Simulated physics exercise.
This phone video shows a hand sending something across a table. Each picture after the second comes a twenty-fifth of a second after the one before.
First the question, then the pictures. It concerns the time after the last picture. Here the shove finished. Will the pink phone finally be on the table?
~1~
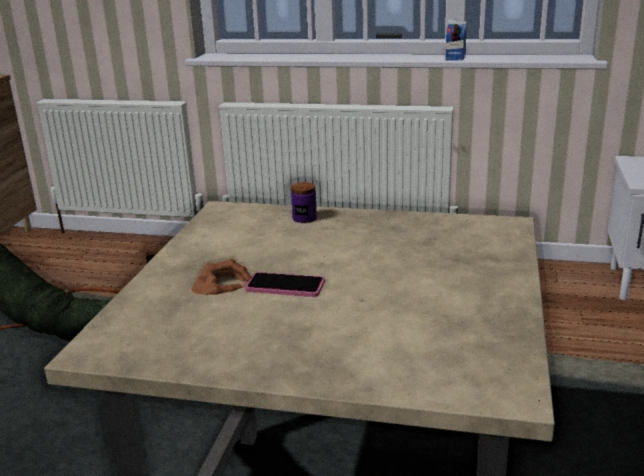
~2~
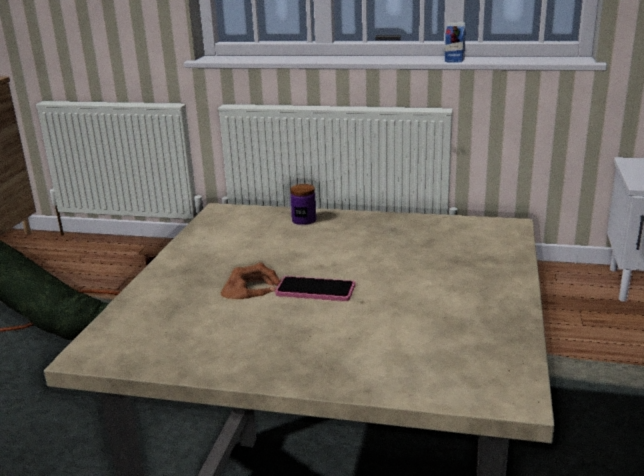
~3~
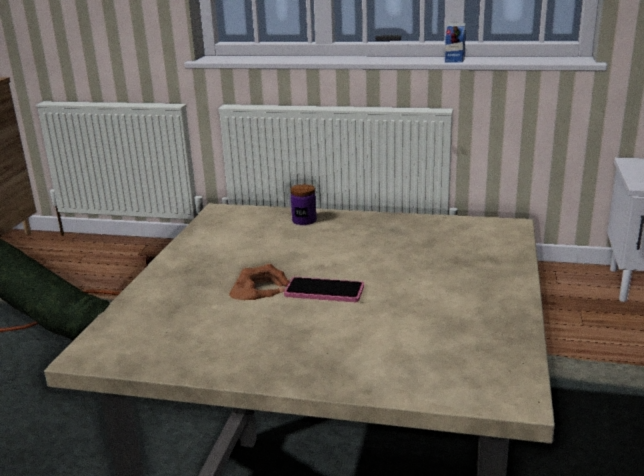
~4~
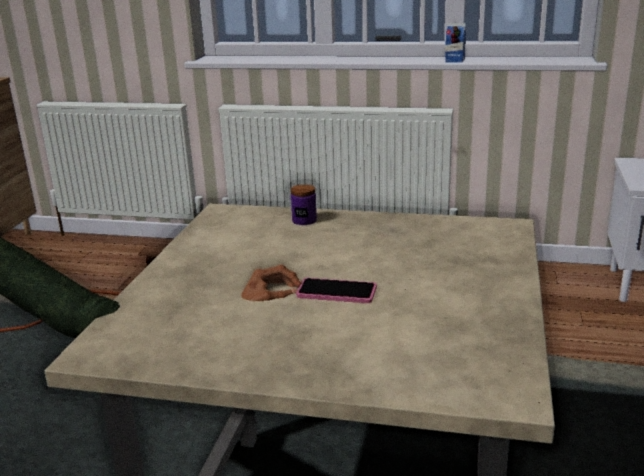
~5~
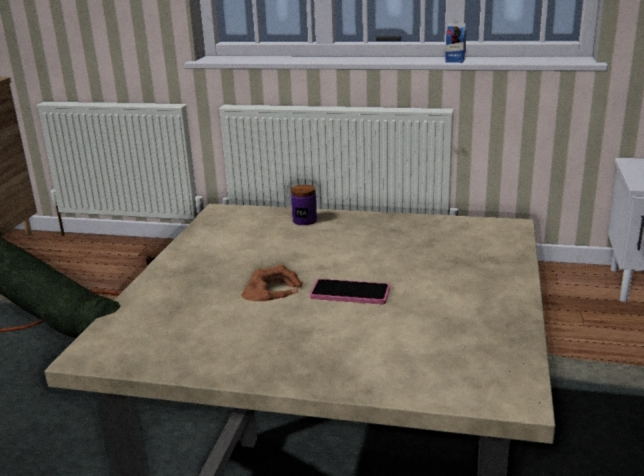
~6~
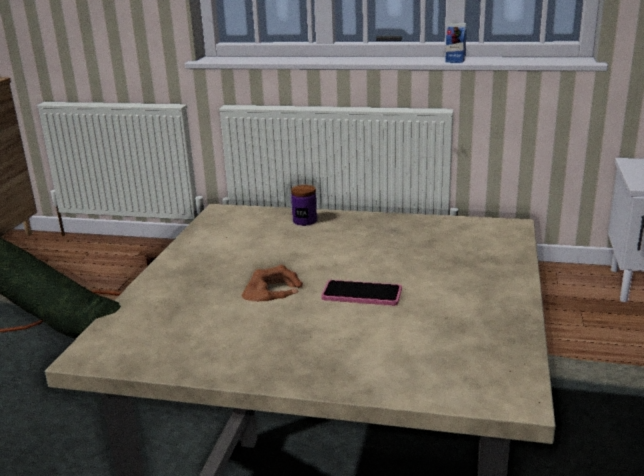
It will not go beyond the edge.
Then, 0.10 s later than the last frame, pink phone moved a little near (382, 294).
Then, 0.20 s later than the last frame, pink phone moved about its own width near (391, 295).
When it is over, moved from the start, pink phone. End places, in pixels of the last picture, pink phone near (391, 295).
